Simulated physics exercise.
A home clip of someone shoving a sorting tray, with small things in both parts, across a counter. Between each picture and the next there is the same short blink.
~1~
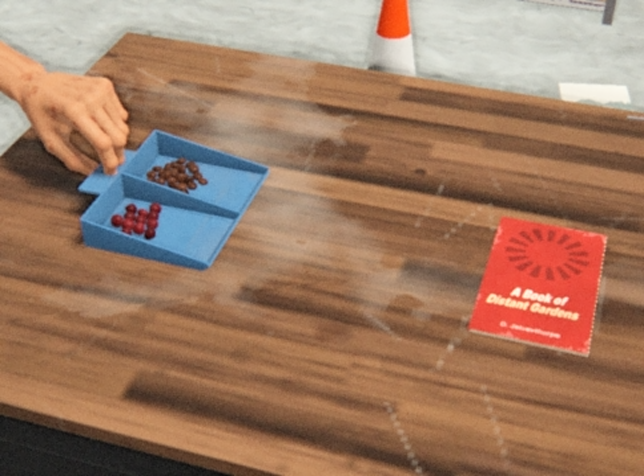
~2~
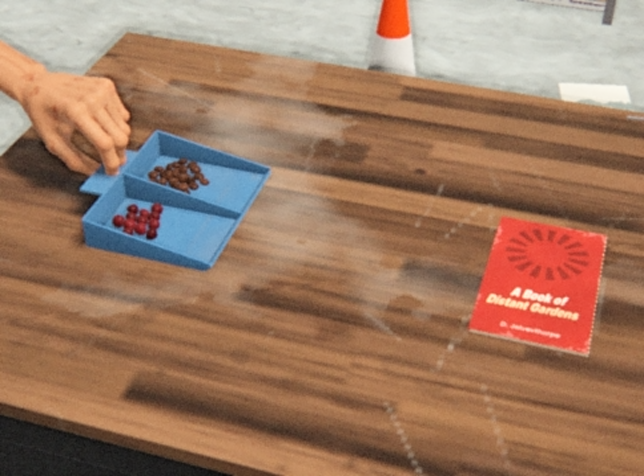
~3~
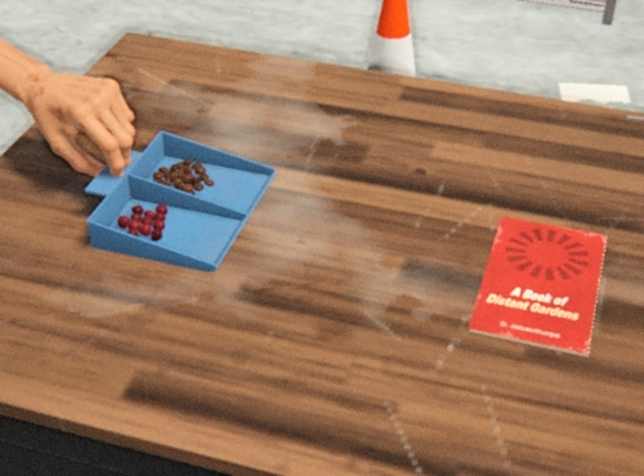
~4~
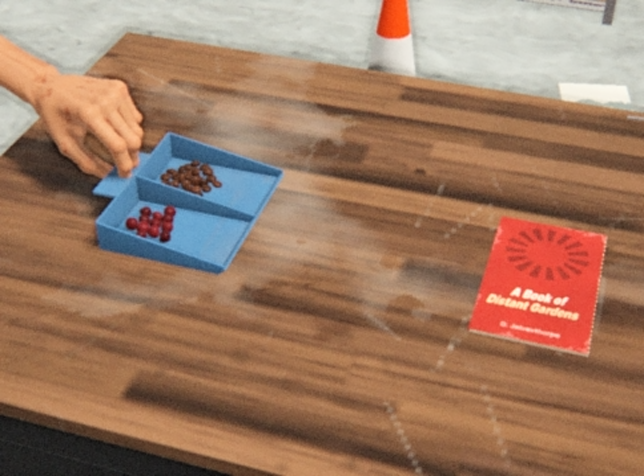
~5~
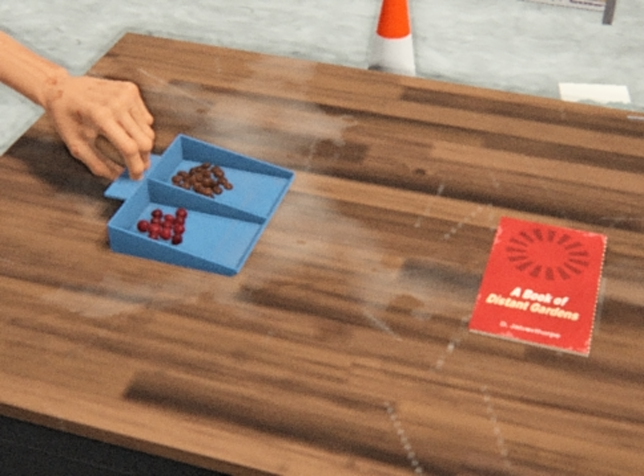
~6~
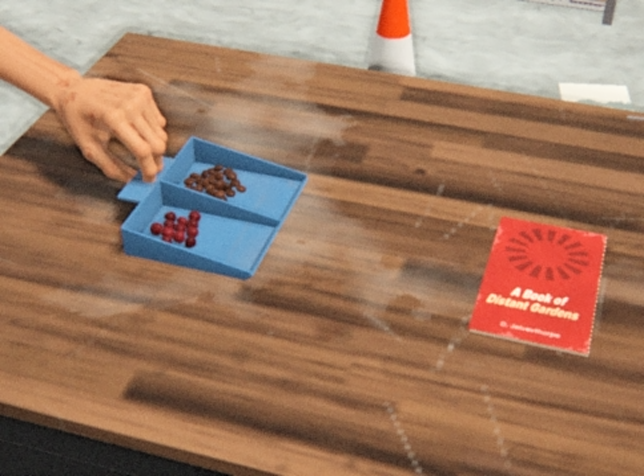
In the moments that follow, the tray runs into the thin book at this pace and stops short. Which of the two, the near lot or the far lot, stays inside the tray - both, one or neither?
As it turns out, the near lot stays inside, the far lot stays inside.
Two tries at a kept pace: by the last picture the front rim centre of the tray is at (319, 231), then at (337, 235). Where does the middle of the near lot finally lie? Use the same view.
Lab note: Final centre roughly (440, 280) at the first pace, roughly (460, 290) at the second.
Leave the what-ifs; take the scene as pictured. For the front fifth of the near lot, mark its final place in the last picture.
Pretty much at (415, 279), I'd say.
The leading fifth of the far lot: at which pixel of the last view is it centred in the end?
Roughly (440, 229), I'd say.
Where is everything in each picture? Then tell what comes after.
In the first frame, front rim at (241, 216), at rest; thin book at (535, 309); near lot at (141, 221), a few dried cherries; far lot at (174, 174), some flat chocolate drops.
In the second frame, front rim at (243, 216), hardly any of the way covered; far lot at (176, 175).
In the third frame, front rim at (248, 217), hardly any of the way covered; near lot at (147, 223).
In the fourth frame, front rim at (256, 219), a small part of the way covered; far lot at (188, 177).
In the fifth frame, front rim at (268, 221), a small part of the way covered; near lot at (167, 227).
In the sixth frame, front rim at (281, 224), about a quarter of the way covered; thin book at (535, 309); near lot at (181, 229); far lot at (212, 182).
Then, 0.37 s past the last view, tray still sliding, front rim near (378, 243); near lot all inside; far lot all inside.
Then, 0.84 s past the last view, tray stopped at the thin book; near lot all inside, moved towards the front rim; far lot all inside.
Finally, tray stopped at the thin book; near lot all inside, moved towards the front rim; far lot all inside.
